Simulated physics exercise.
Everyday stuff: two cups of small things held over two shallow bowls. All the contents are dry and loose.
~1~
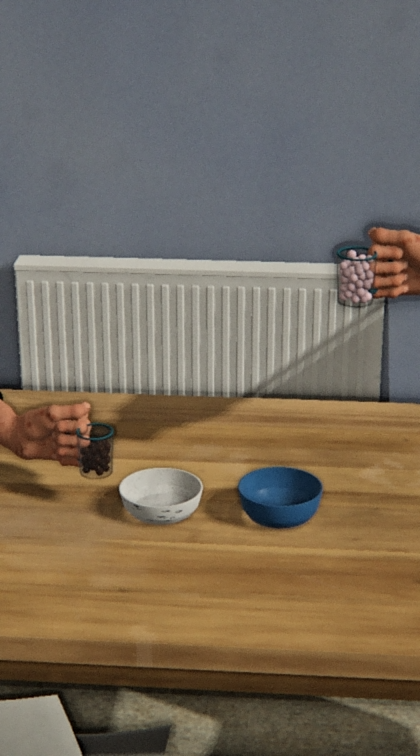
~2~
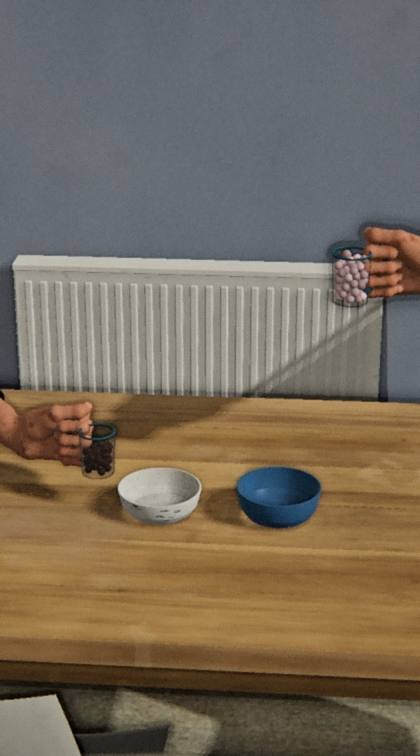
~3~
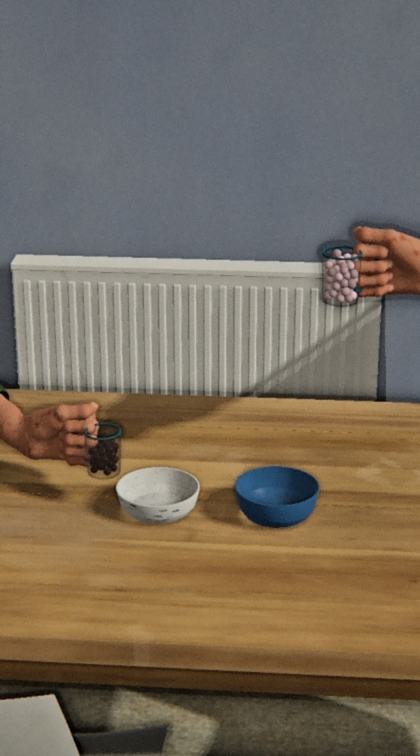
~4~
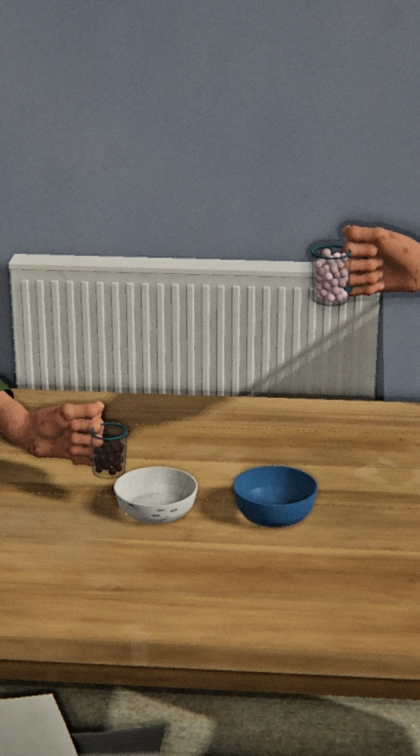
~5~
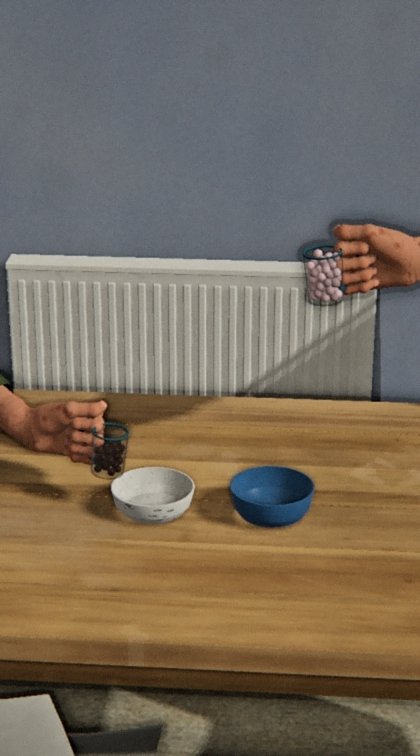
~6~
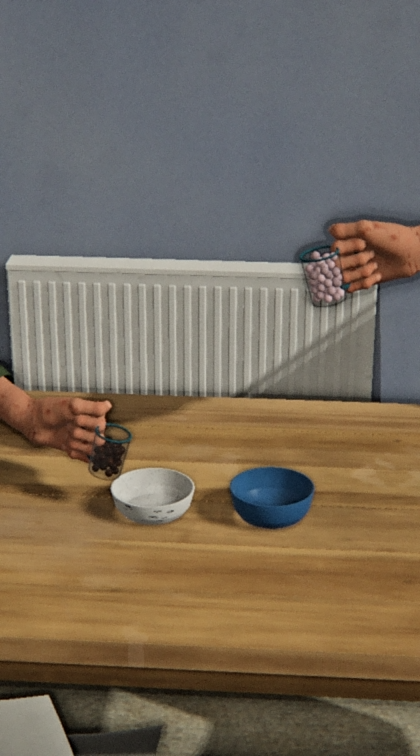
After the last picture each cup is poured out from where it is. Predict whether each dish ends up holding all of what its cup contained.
One by one: Left dish gets everything, right dish misses bits.
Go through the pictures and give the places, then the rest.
The first picture shows left dish near (156, 510), empty; left cup near (96, 452), holding chocolate balls, just above its dish; right dish near (279, 509), empty; right cup near (356, 277), holding sugar pearls, high above its dish.
The second picture shows left cup near (97, 452), upright; right cup near (351, 277), upright.
The third picture shows left cup near (103, 452), upright; right cup near (341, 276), upright.
The fourth picture shows left cup near (109, 451), upright; right cup near (331, 276), upright.
The fifth picture shows left cup near (109, 452), tipped 6°; right cup near (324, 276), tipped 6°.
The sixth picture shows left dish near (148, 510); left cup near (109, 453), tipped 14°; right dish near (270, 509); right cup near (324, 277), tipped 14°.
Then, 0.47 s on from there, left, the whole lot still in the cup; right, the whole lot still in the cup.
Then, 0.88 s on from there, left, the bulk still in the cup, a little in the dish, a little in the air; right, the bulk still in the cup, near a quarter in the air.
Then, 1.23 s on from there, left, the whole lot in the dish; right, near half in the dish, near half in the air.
In the end, left, the whole lot in the dish, none at all outside the dish; right, the bulk in the dish, near a quarter outside the dish.
